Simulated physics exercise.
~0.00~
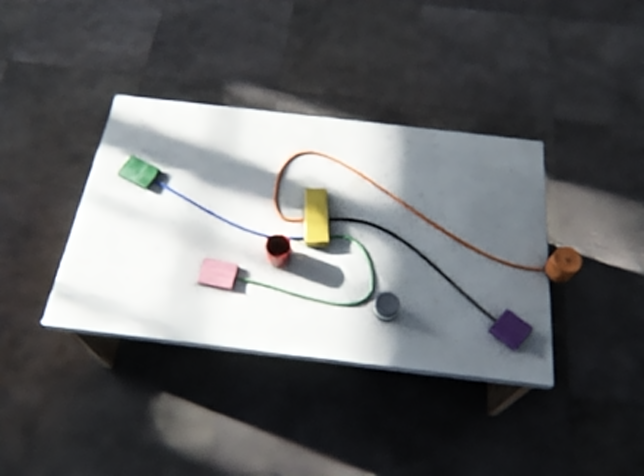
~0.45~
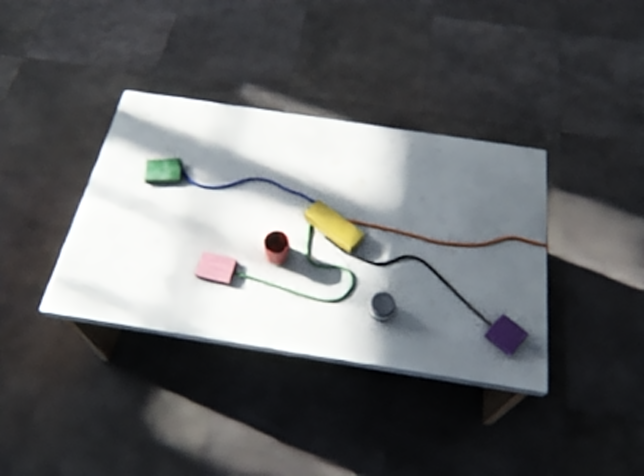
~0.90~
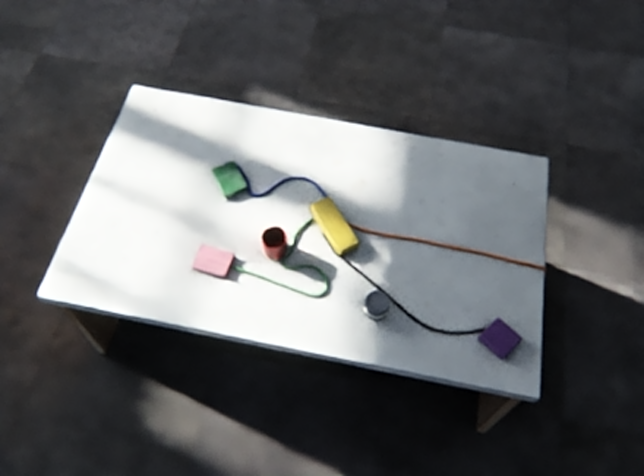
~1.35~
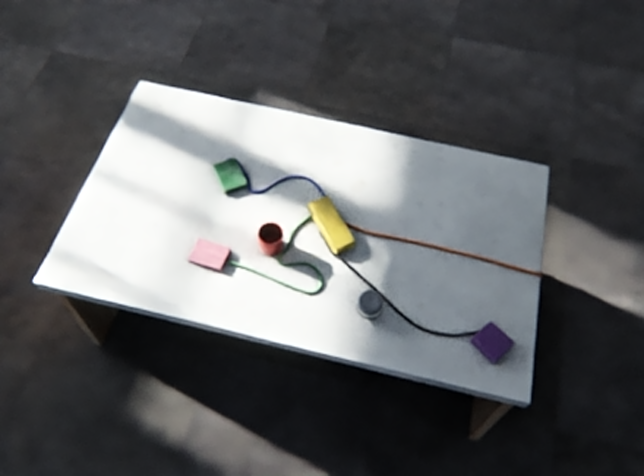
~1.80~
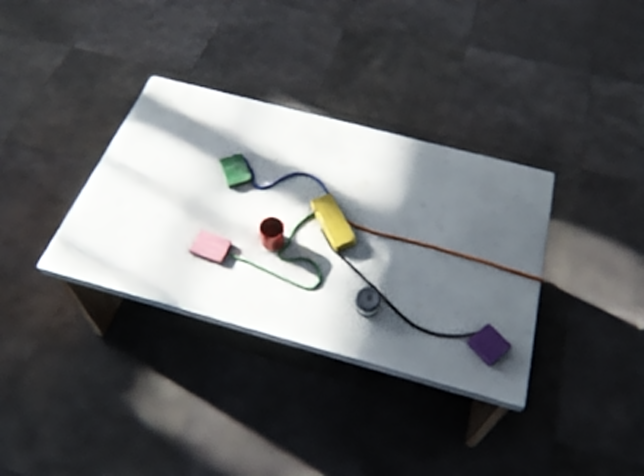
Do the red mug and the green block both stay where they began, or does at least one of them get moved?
At least one gets moved. The red mug keeps its place, but the green block is dragged to the right across the table.
